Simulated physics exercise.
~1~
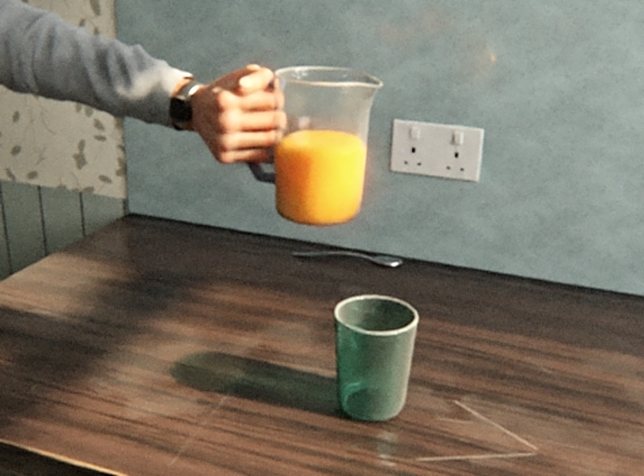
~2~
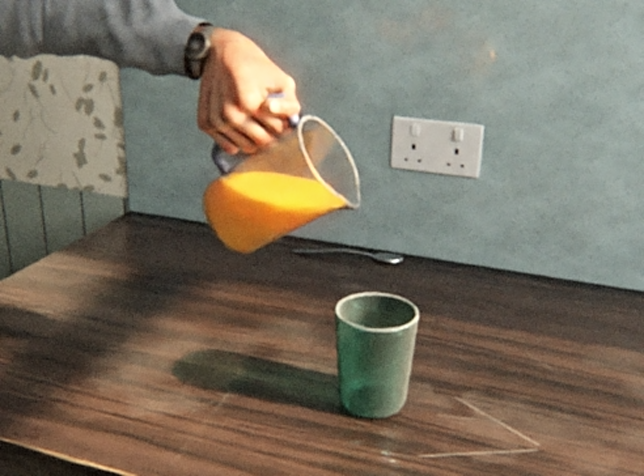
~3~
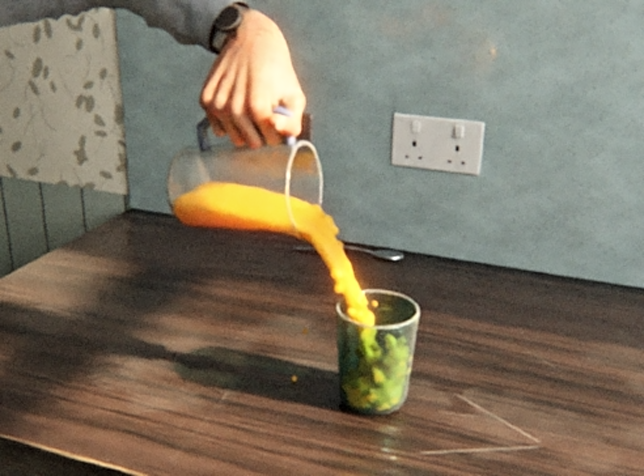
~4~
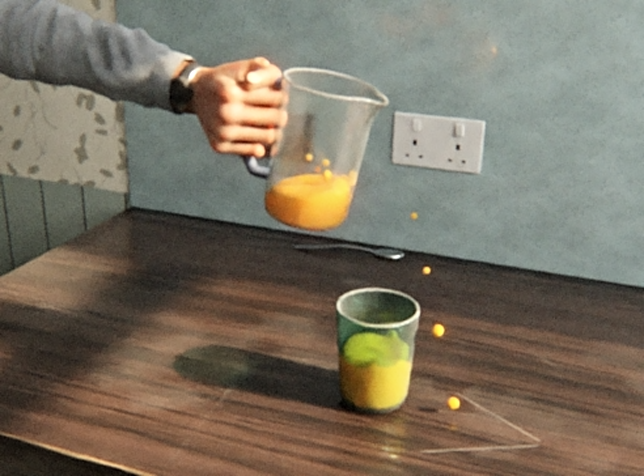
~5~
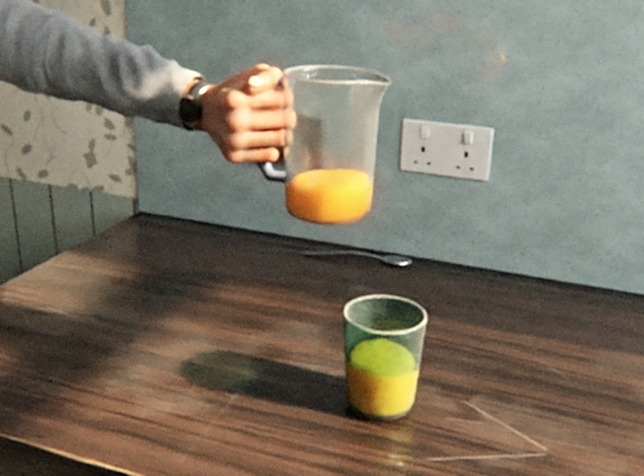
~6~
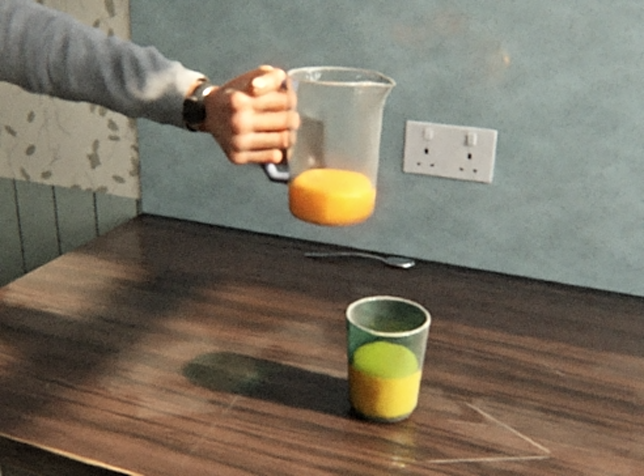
A hand holding a glass jug of orange juice tipped it to the right and poured some into an empty green glass, then set the jug upright as a few drops fell, leaving the glass partly filled and some juice still in the jug.
